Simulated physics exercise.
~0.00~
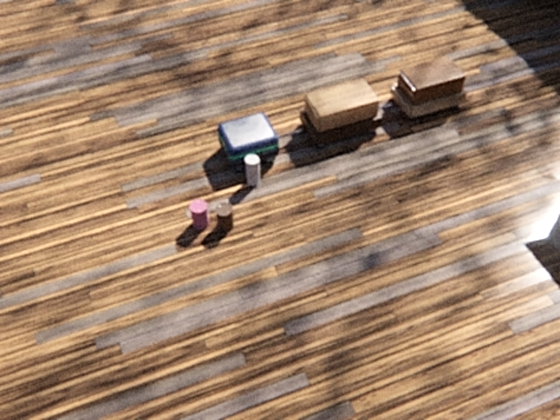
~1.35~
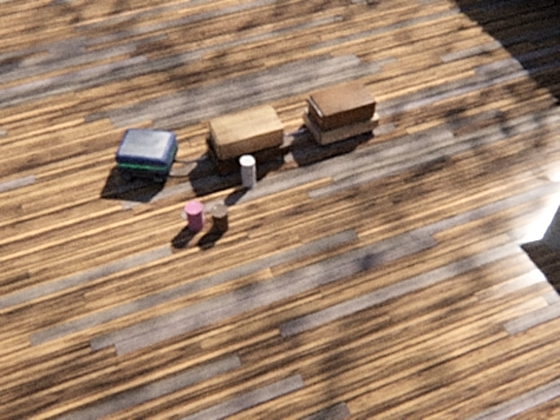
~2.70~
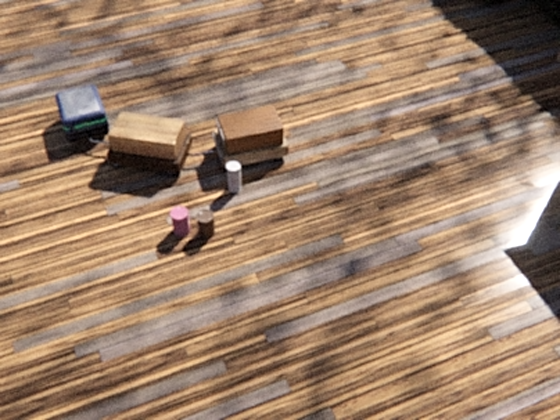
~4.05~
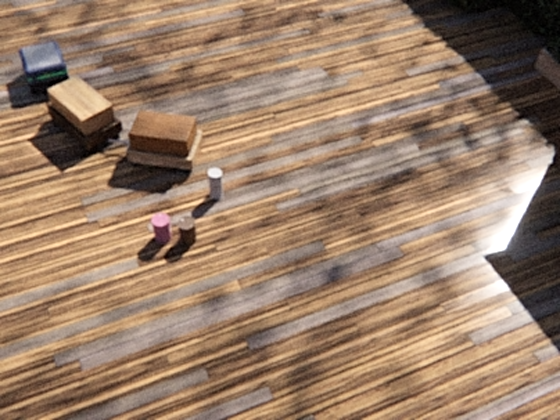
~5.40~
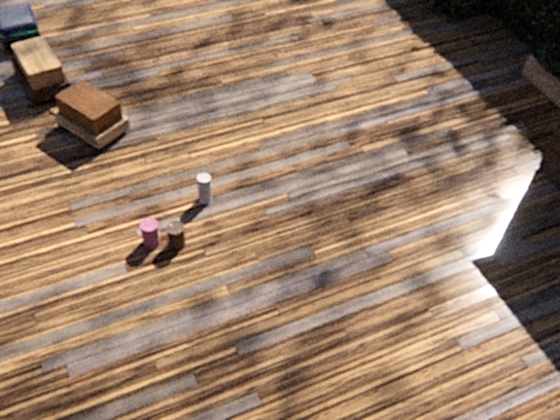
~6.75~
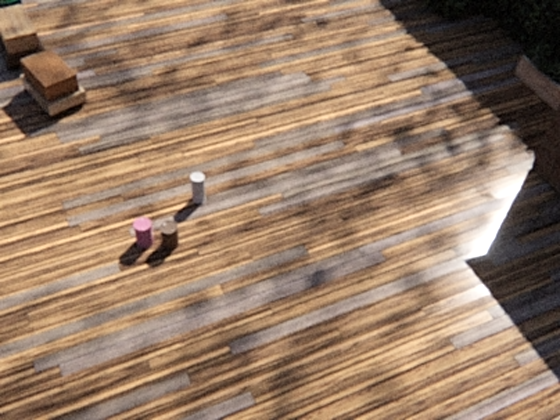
Sunlit wooden floor, with a small tug pulling two carts left and curving away past pink, brown and white canisters left standing.
